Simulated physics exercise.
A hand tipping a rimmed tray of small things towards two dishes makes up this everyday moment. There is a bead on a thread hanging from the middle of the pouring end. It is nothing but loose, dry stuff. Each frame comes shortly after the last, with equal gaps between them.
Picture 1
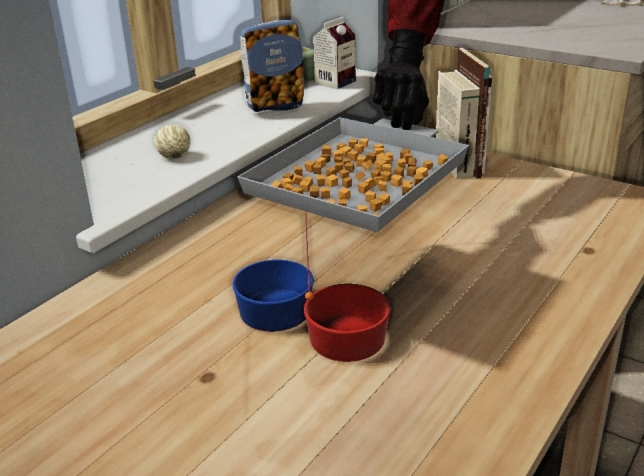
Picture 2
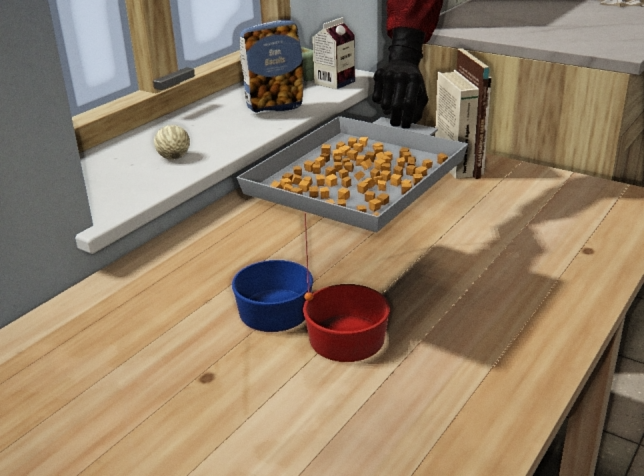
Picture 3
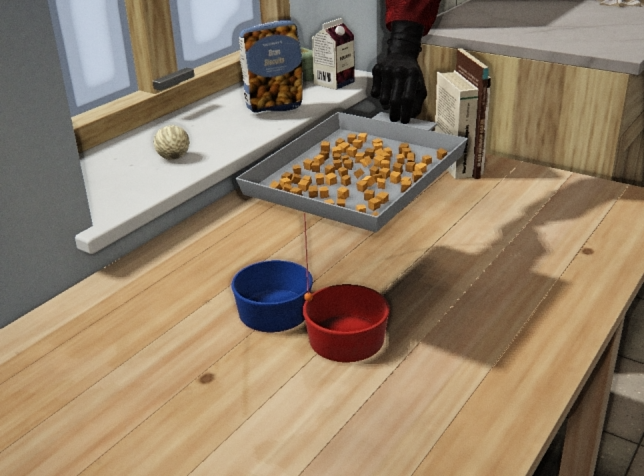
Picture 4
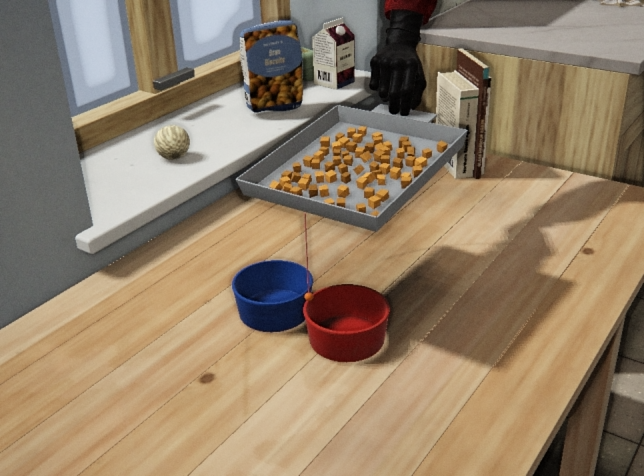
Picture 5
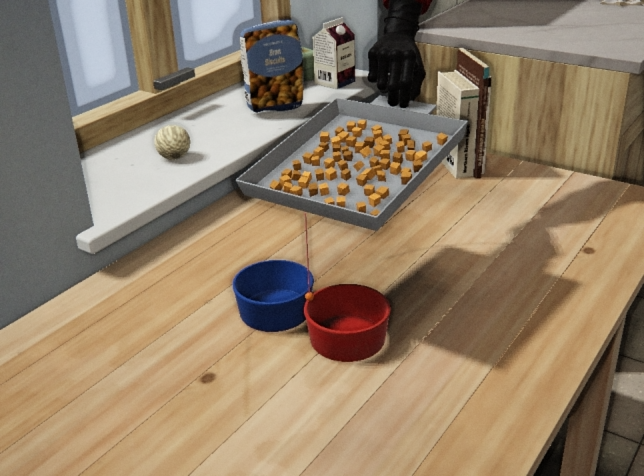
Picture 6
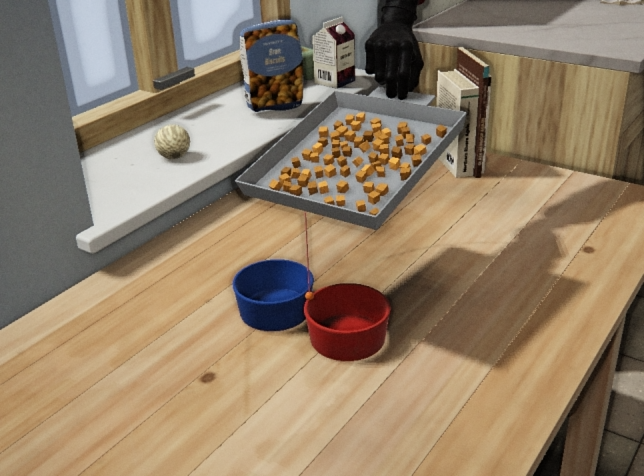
At first, a gloved hand holds a gray rimmed tray of small orange-brown cubes level above a wooden table, near a blue dish and a red dish. Then the hand slowly raises the far side, tilting the tray slightly towards the dishes, while the cubes stay scattered across it.
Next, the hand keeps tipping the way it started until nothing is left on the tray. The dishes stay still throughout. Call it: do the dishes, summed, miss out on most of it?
Yes, most of it misses them.
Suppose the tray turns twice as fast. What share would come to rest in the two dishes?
About 0 %.
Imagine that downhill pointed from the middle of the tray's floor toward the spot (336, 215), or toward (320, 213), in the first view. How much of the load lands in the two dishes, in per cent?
For the first aim it is 0 in a hundred, for the second 0 in a hundred.
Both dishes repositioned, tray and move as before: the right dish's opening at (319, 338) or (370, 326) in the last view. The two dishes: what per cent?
Roughly 80 per cent, then roughly 0 per cent.
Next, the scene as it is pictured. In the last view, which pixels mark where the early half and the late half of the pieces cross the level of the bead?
(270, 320), then (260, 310).
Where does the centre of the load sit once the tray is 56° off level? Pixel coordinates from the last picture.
Close to (303, 185).
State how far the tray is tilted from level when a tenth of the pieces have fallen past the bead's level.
That happens at close to 105 degrees.
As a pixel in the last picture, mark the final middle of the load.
Somewhere around (248, 378) in the last picture.
Just after the last frame, tray tipped steeply; every one on the tray.
A moment on, tray tipped right over; almost all on the tray; just a few outside both.
Further on, tray tipped past a quarter turn; every one outside both.
When it is over, tray tipped past a quarter turn; not one in the right dish; not one in the left dish; every one outside both.
